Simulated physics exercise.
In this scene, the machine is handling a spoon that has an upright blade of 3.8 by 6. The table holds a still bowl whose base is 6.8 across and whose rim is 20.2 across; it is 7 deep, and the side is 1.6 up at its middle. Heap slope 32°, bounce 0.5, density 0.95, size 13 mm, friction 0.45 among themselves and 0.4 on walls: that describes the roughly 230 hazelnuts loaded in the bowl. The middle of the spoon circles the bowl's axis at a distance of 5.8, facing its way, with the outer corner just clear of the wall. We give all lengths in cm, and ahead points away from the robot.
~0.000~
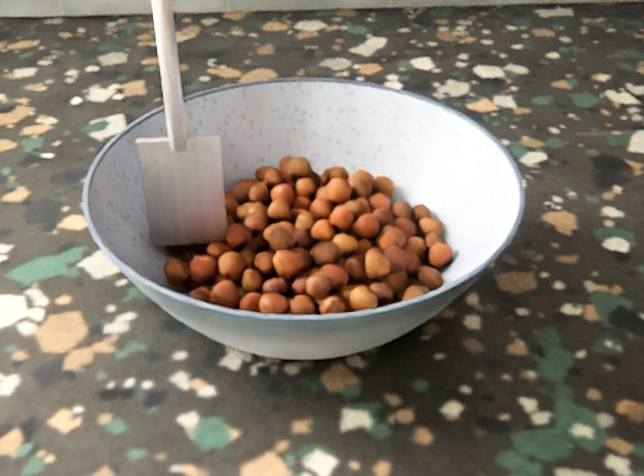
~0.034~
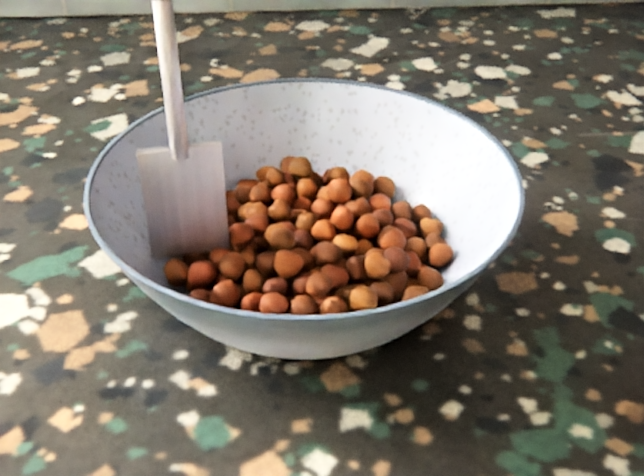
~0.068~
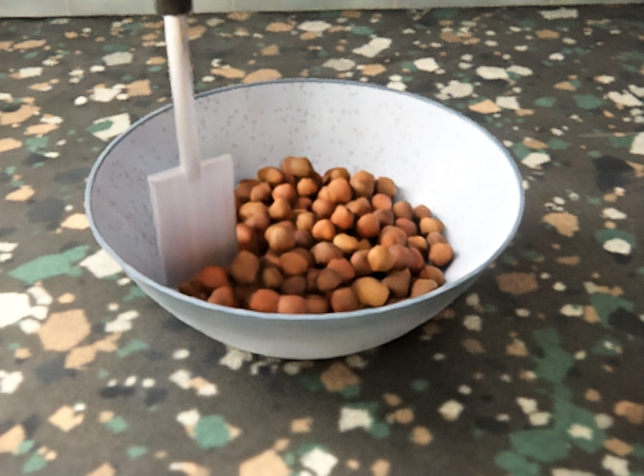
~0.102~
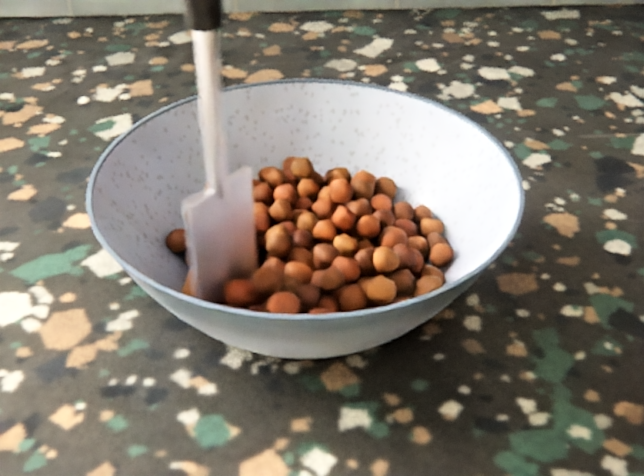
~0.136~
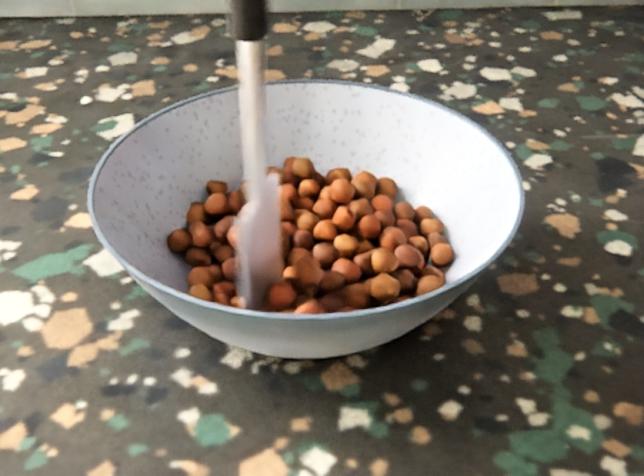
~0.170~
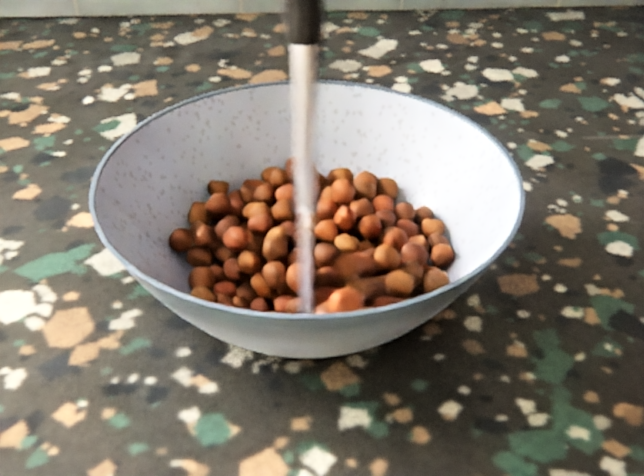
A pale spatula sweeps through brown nuts from the bowl's left side to its near middle.
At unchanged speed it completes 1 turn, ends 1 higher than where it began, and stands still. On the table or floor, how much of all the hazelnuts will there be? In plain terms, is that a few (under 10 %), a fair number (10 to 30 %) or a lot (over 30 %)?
A few, under 10 %.
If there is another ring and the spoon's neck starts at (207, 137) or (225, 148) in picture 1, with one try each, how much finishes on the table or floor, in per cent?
Some 5 and 0 per cent.
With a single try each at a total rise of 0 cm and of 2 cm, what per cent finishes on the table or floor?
5 and 0 %.
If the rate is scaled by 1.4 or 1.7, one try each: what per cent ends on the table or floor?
First try close to 10, second close to 15, in per cent.
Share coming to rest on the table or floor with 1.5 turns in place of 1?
I'd expect some 5 per cent.
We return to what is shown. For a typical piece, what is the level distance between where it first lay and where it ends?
Roughly 2 cm.
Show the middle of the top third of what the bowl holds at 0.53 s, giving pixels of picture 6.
I'd say about (235, 183).
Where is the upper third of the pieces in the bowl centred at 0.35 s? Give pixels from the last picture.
About pixel (360, 186).
After 0.35 s, 191° round, highest piece 8 above the table; 231 in the bowl, 1 in flight or on the tool.
After 0.53 s, 296° round, highest piece 8 above the table; 229 in the bowl, 1 on the table or floor, 2 in flight or on the tool.
After 0.82 s, 0° round, highest piece 5 above the table; 226 in the bowl, 6 on the table or floor.
After 1.52 s, 0° round, highest piece 5 above the table; 226 in the bowl, 6 on the table or floor.
At rest, 226 in the bowl, 6 on the table or floor. That is 3 % on the table or floor.
